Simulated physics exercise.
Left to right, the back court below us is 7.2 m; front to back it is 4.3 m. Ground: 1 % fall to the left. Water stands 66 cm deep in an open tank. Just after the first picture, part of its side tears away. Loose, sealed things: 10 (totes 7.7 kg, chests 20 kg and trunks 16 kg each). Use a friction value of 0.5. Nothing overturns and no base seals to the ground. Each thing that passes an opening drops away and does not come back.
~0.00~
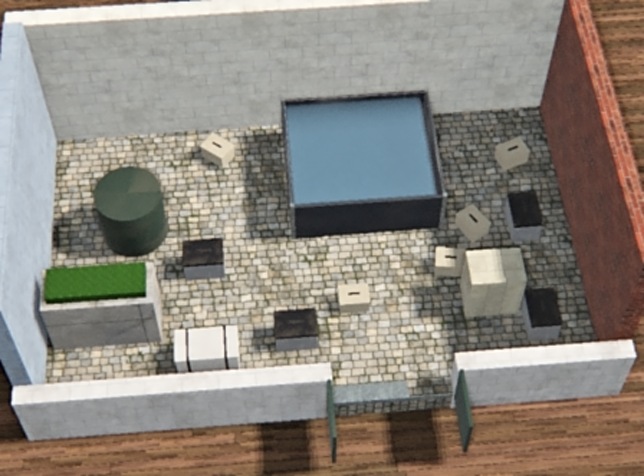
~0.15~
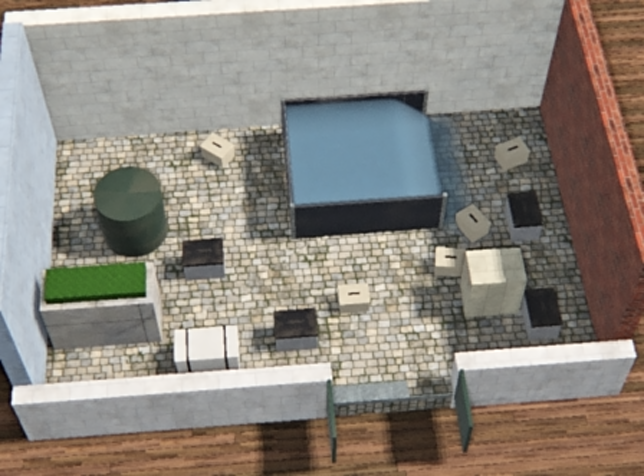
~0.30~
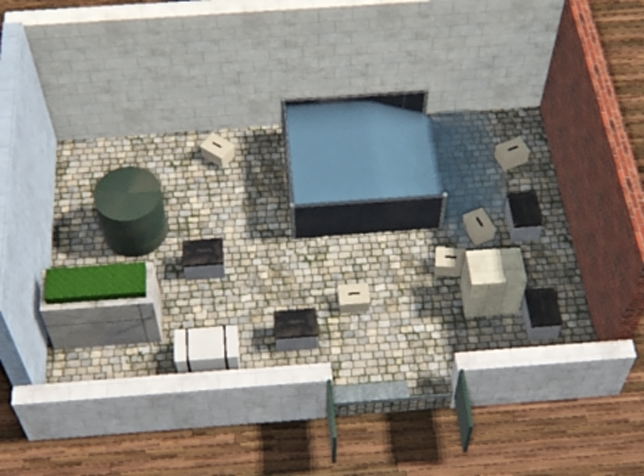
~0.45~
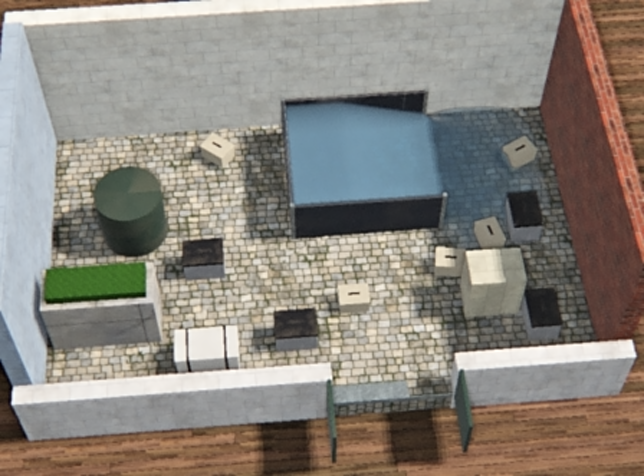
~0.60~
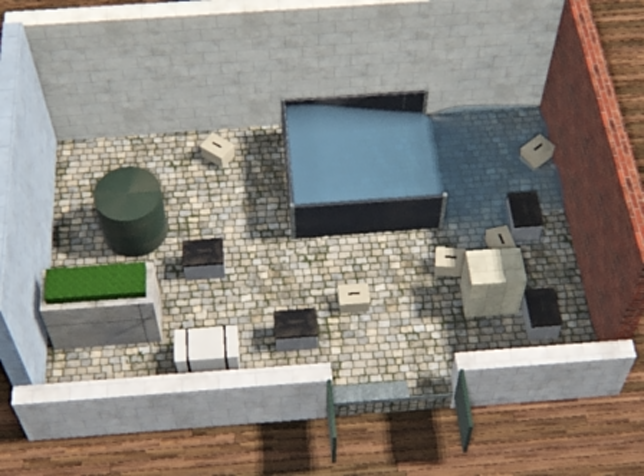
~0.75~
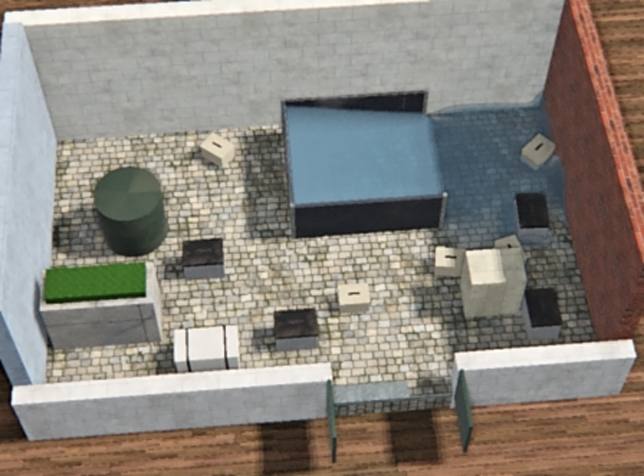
A large dark-sided tank of blue water stands against the back wall of a walled, cobbled court, seen from above by a still camera. A dark green cylinder and a grass-topped block sit at left, with pale and dark-topped boxes scattered around and a red brick wall at right. The tank's right side opens, water spreads rightward across the paving, and two pale boxes slide right before a dark-topped one shifts slightly.
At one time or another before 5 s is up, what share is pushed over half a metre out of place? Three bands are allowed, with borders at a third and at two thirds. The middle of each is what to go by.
Looks like the portion will come out two thirds and up.
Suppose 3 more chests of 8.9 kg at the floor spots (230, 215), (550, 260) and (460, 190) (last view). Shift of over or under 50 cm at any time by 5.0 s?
Answers in order are does not cross, crosses the line and crosses the line.
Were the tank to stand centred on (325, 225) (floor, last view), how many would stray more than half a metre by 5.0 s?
That would give 7.
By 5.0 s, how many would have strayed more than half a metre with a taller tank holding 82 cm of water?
That would make 9 of them.
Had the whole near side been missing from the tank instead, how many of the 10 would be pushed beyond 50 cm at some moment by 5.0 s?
In that case the number is 4.
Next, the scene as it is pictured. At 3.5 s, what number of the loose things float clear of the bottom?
The count is 3.
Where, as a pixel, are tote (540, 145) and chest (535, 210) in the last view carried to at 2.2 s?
First one near (549, 219), second near (577, 291).
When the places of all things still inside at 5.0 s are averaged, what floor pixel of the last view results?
(240, 293).
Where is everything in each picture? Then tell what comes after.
A tote at (474, 219) rests on the ground; a tote at (513, 149), on the bottom; water covers 3.7 m2; 0 of 10 have shifted, in the first picture.
A tote at (474, 219), on the bottom; a tote at (513, 149) rests on the ground; 4.7 m2 under water; 0 of 10 have shifted, in the second picture.
A tote at (480, 222), on the bottom, 10 cm from its start; a tote at (513, 149), on the bottom; 5.8 m2 under water; 1 of 10 have shifted, in the third picture.
A tote at (490, 230), on the bottom, 29 cm from its start; a tote at (520, 148) rests on the ground, 10 cm from its start; water covers 6.8 m2; 2 of 10 have shifted, in the fourth picture.
A tote at (502, 239) rests on the ground, 49 cm from its start; a tote at (538, 147) rests on the ground, 36 cm from its start; 7.7 m2 under water; 2 of 10 have shifted, in the fifth picture.
A tote at (511, 249) rests on the ground, 69 cm from its start; a tote at (539, 147) floats, 36 cm from its start; 8.2 m2 under water; 3 of 10 have shifted, in the sixth picture.
After 1.1 s 1 of 10 are over 50 cm from their spots; 1 afloat.
After 2.2 s 3 of 10 are over 50 cm from their spots; 3 afloat.
After 3.5 s 5 of 10 are over 50 cm from their spots; 3 afloat.
After 5.0 s 8 of 10 are over 50 cm from their spots, and 8 have been at some point; 4 afloat.
